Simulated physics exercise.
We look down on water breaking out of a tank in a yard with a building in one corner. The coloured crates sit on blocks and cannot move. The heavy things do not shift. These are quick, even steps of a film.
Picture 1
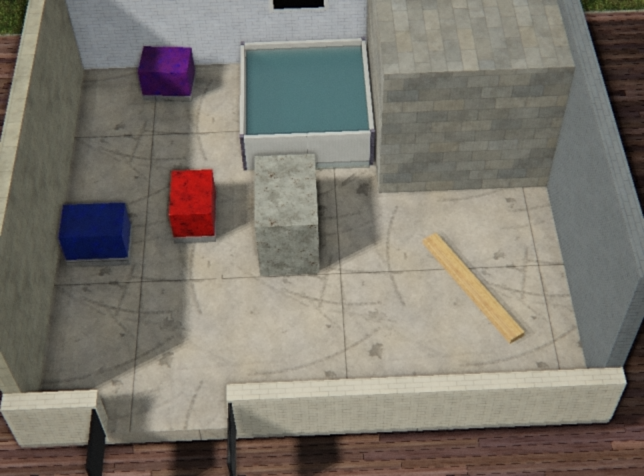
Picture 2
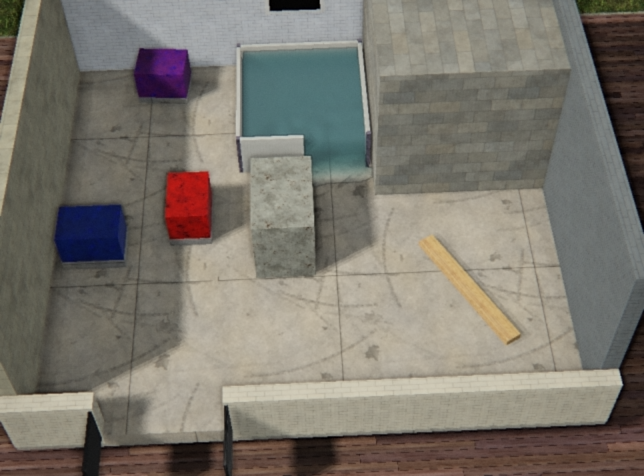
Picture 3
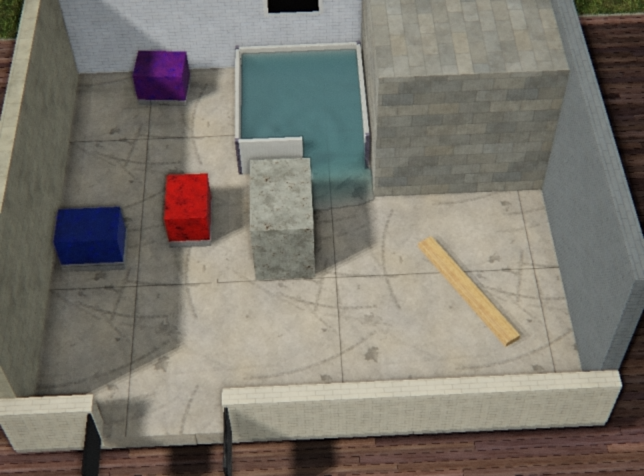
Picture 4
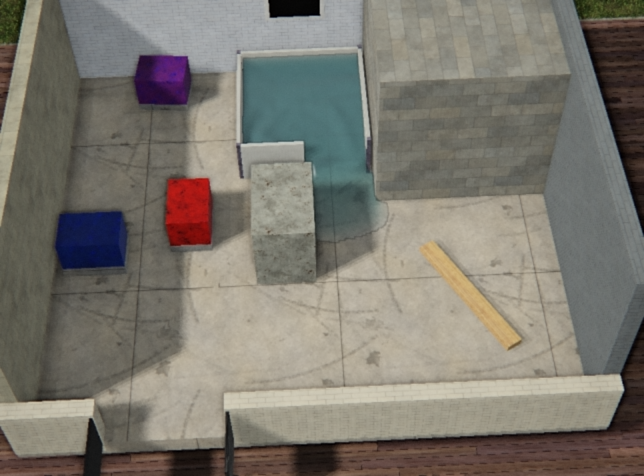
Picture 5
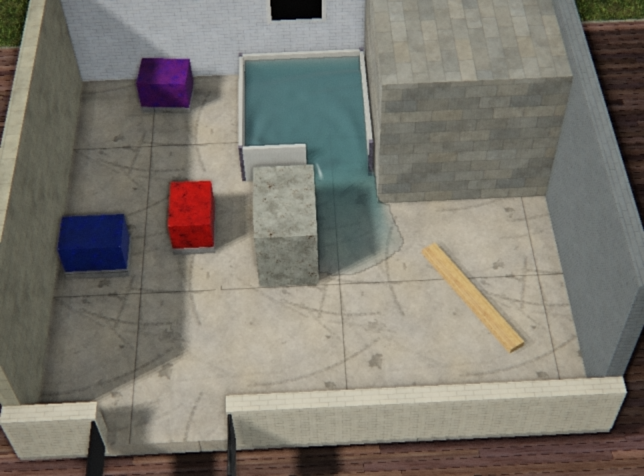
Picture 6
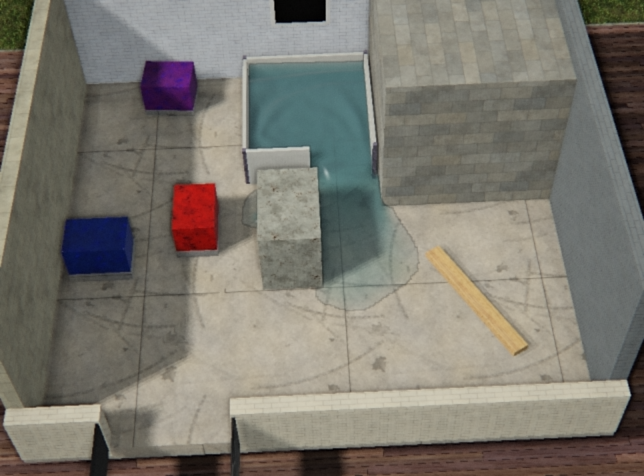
In a walled yard with a block building in one corner, water sits still in a tank, then pours out through a gap at its front and spreads across the paved floor between a grey block and the building.
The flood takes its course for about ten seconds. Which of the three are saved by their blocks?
The blue crate stays dry; the purple crate stays dry; the red crate stays dry.
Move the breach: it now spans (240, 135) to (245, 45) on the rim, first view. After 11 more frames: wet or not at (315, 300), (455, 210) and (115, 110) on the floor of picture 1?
In that order: Clear, no water, wet.
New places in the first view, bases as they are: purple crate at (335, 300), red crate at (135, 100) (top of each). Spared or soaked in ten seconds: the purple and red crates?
In short: The purple crate is soaked, the red crate remains dry.
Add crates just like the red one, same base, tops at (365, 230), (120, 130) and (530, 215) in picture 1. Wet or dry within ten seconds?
One after the other: Gets wet, keeps dry, is wetted.
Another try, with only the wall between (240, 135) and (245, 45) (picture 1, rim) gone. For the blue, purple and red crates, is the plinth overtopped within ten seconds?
Then: The blue one takes water; the purple one is soaked; the red one gets wet.
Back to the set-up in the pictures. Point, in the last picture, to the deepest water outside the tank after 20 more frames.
Roughly at (588, 409).
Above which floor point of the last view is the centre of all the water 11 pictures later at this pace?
I would point to (336, 203).
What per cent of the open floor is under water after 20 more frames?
I make it 55 per cent.
A moment on, water covers 25 % of the floor; the blue crate not reached, the purple crate not reached, the red crate water round its plinth.
Next, water covers 40 % of the floor; the blue crate not reached, the purple crate not reached, the red crate water round its plinth.
Then, water covers 55 % of the floor; the blue crate not reached, the purple crate not reached, the red crate water round its plinth.
Later, water covers 80 % of the floor; the blue crate water round its plinth, the purple crate water round its plinth, the red crate water round its plinth.
In the end, water covers 90 % of the floor; the blue crate stayed above the water, the purple crate stayed above the water, the red crate stayed above the water.
